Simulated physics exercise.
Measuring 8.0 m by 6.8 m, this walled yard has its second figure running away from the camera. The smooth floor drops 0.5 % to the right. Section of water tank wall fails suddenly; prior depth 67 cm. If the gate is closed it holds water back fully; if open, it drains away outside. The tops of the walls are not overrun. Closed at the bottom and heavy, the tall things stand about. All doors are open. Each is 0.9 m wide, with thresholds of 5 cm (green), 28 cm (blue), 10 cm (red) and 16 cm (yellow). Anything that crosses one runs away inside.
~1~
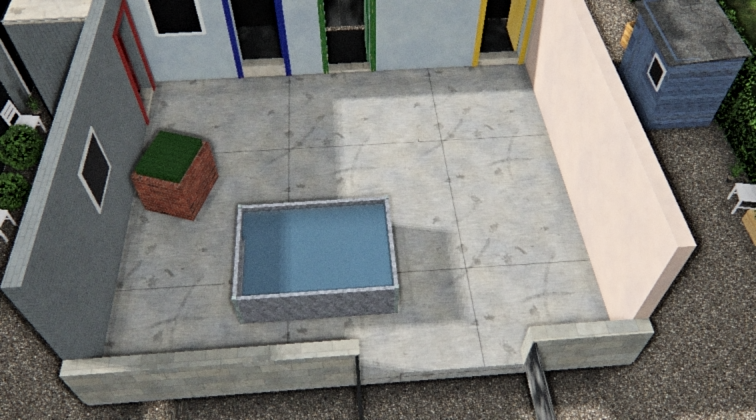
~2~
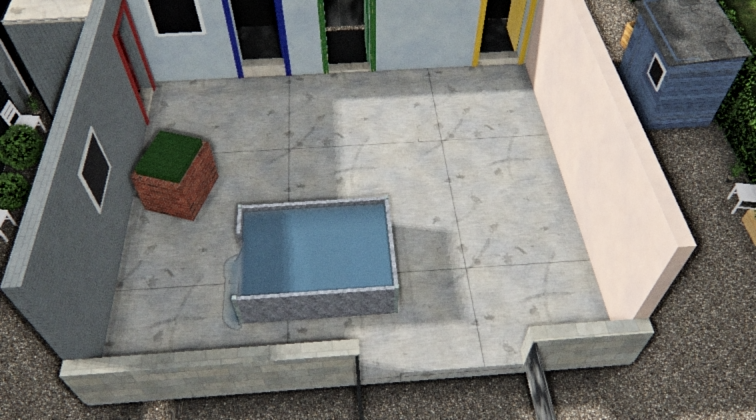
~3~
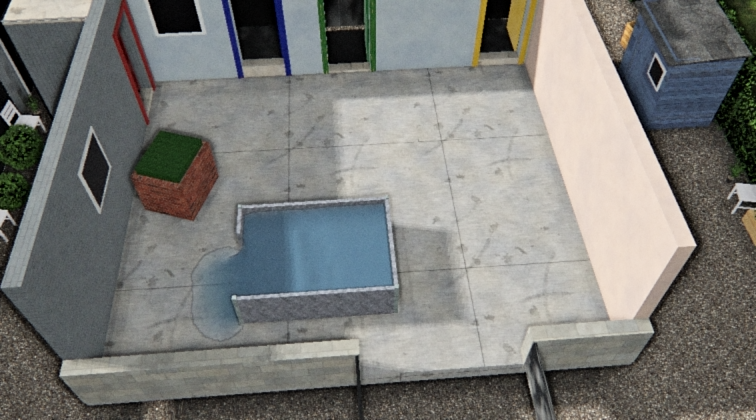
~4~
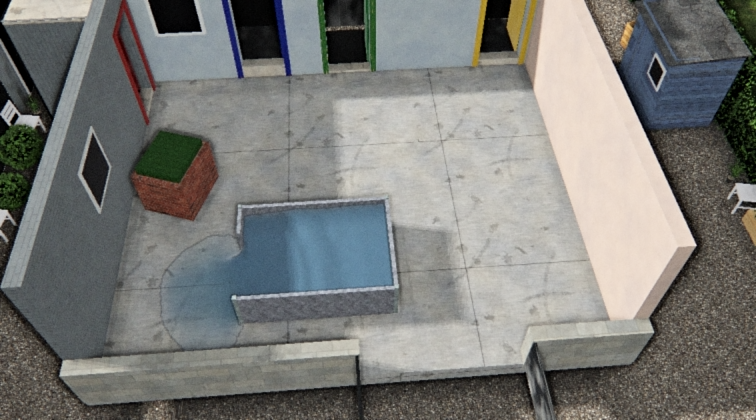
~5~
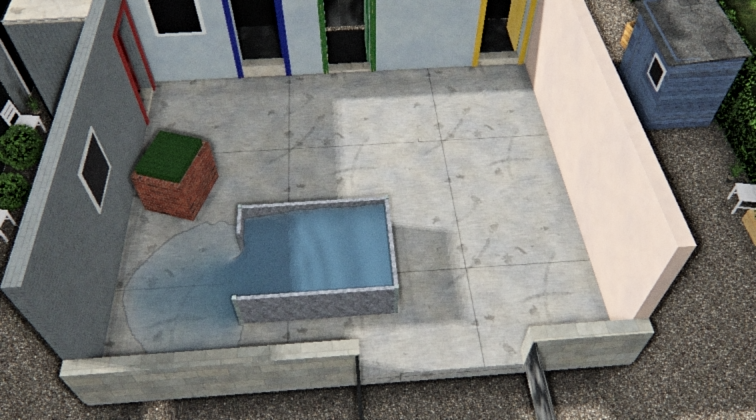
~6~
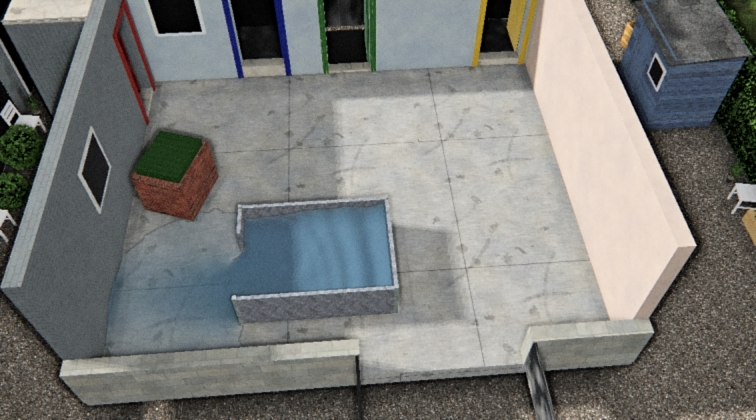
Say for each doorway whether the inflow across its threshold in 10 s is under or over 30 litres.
Inflow in 10 s: Green door, under; blue door, under; red door, under; yellow door, under.
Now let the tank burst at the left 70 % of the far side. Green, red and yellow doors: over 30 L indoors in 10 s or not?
Then it goes green too high, red too high, yellow fine.
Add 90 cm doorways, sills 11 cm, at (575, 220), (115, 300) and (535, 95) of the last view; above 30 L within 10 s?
So, in the order given, it's shy of the mark, then beyond the mark, then shy of the mark.
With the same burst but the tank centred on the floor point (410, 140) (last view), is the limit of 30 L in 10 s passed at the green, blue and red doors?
So the green door keeps within it, the blue door keeps within it and the red door tops the limit.
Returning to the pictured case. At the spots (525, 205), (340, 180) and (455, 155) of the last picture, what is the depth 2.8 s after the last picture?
About 0, 0 and 0 cm respectively.
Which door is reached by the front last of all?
Lab note: Last arrival at the yellow door.
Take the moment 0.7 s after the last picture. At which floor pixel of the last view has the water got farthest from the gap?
That would be close to (136, 187).
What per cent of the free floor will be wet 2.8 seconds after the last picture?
Covered: Roughly 30 %.
Then, 0.7 s after the last picture water covers 10 % of the floor and is deepest (54 cm) near (99, 379); green door not reached, blue door not reached, red door not reached, yellow door not reached.
Then, 1.5 s after the last picture water covers 15 % of the floor and is deepest (42 cm) near (147, 304); green door not reached, blue door not reached, red door not reached, yellow door not reached.
Then, 2.8 s after the last picture water covers 30 % of the floor and is deepest (37 cm) near (160, 216); green door not reached, blue door not reached, red door 5 cm at the sill, 0 L in, yellow door not reached.
Then, 5.3 s after the last picture water covers 70 % of the floor and is deepest (22 cm) near (99, 379); green door 3 cm at the sill, 0 L in, blue door 5 cm at the sill, 0 L in, red door 6 cm at the sill, 3 L in, yellow door not reached.
Then, 9.3 s after the last picture water covers 95 % of the floor and is deepest (12 cm) near (103, 357); green door 6 cm at the sill, 0 L in, blue door 3 cm at the sill, 0 L in, red door 4 cm at the sill, 3 L in, yellow door 8 cm at the sill, 0 L in.
